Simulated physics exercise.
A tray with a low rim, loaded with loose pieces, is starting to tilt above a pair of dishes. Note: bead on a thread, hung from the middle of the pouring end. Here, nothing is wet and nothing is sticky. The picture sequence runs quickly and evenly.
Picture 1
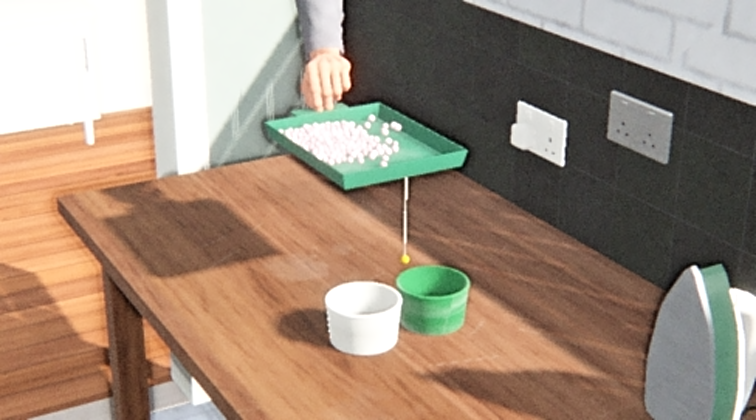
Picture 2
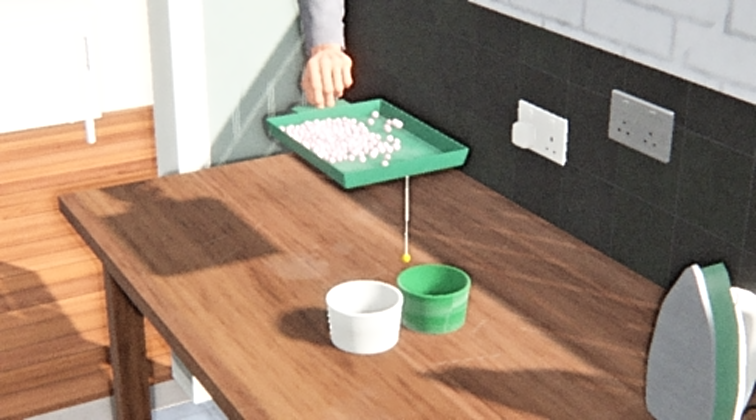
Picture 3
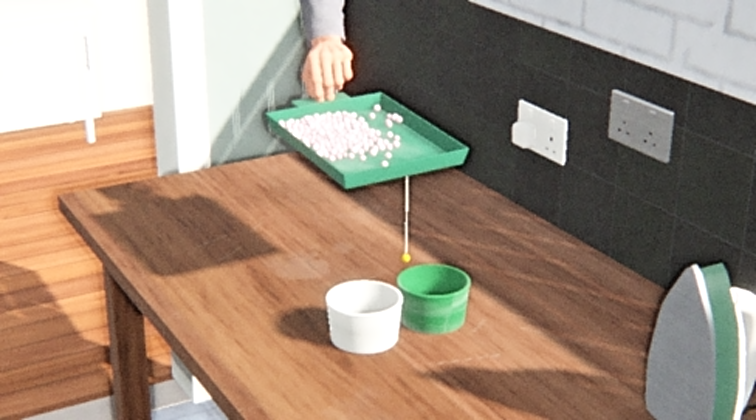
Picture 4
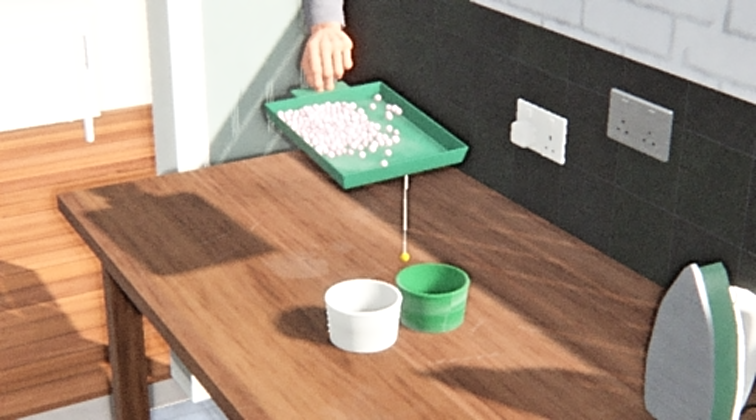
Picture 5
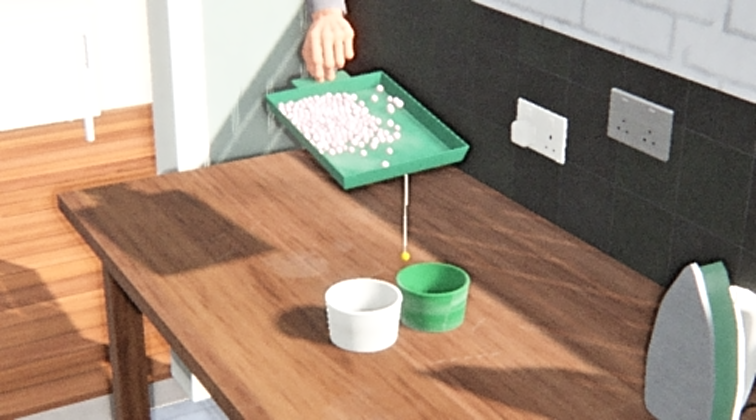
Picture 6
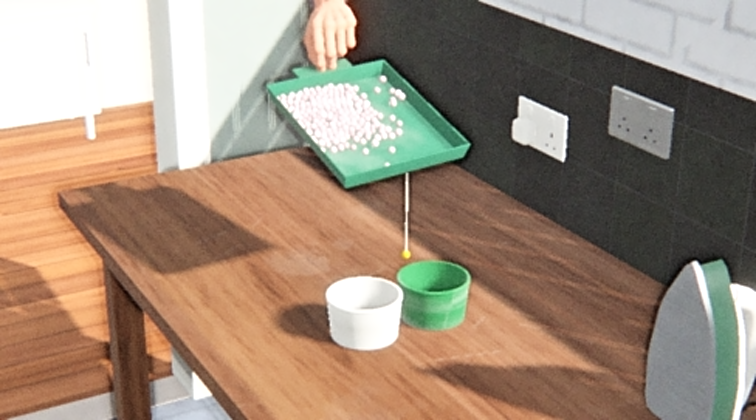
Green tray of small pale pink balls slowly tilting as a hand raises its far end above white and green dishes.
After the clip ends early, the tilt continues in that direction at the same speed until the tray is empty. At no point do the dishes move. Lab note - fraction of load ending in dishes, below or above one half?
More of the load is caught than lost.
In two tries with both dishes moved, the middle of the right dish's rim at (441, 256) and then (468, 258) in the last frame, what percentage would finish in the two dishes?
Trial 1 10%, trial 2 20%.
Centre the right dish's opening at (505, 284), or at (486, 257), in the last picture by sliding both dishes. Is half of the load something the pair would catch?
A minority, then a minority.
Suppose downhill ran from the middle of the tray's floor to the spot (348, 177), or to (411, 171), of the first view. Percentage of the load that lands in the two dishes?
Shares: 50 %, then 50 %.
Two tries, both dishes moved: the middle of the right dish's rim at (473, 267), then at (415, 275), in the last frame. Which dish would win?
In the first position the left of the two, in the second the left of the two.
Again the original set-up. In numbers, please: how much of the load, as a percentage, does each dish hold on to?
In the left dish 70 per cent comes to rest, in the right dish 20 per cent.
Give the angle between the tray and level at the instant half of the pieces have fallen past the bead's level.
About 95 degrees.
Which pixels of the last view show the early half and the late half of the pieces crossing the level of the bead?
The first part passes (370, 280); everything after passes (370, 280).
Just after the last frame, tray tipped steeply; almost all on the tray; about a tenth in the left dish; just a few in the right dish; just a few outside both; just a few in the air.
A moment on, tray tipped right over; roughly a quarter on the tray; roughly a third in the left dish; about a tenth in the right dish; about a tenth outside both; roughly a quarter in the air.
Further on, tray tipped past a quarter turn; the larger part in the left dish; about a tenth in the right dish; about a tenth outside both.
When it is over, tray tipped past a quarter turn; the larger part in the left dish; about a tenth in the right dish; about a tenth outside both.
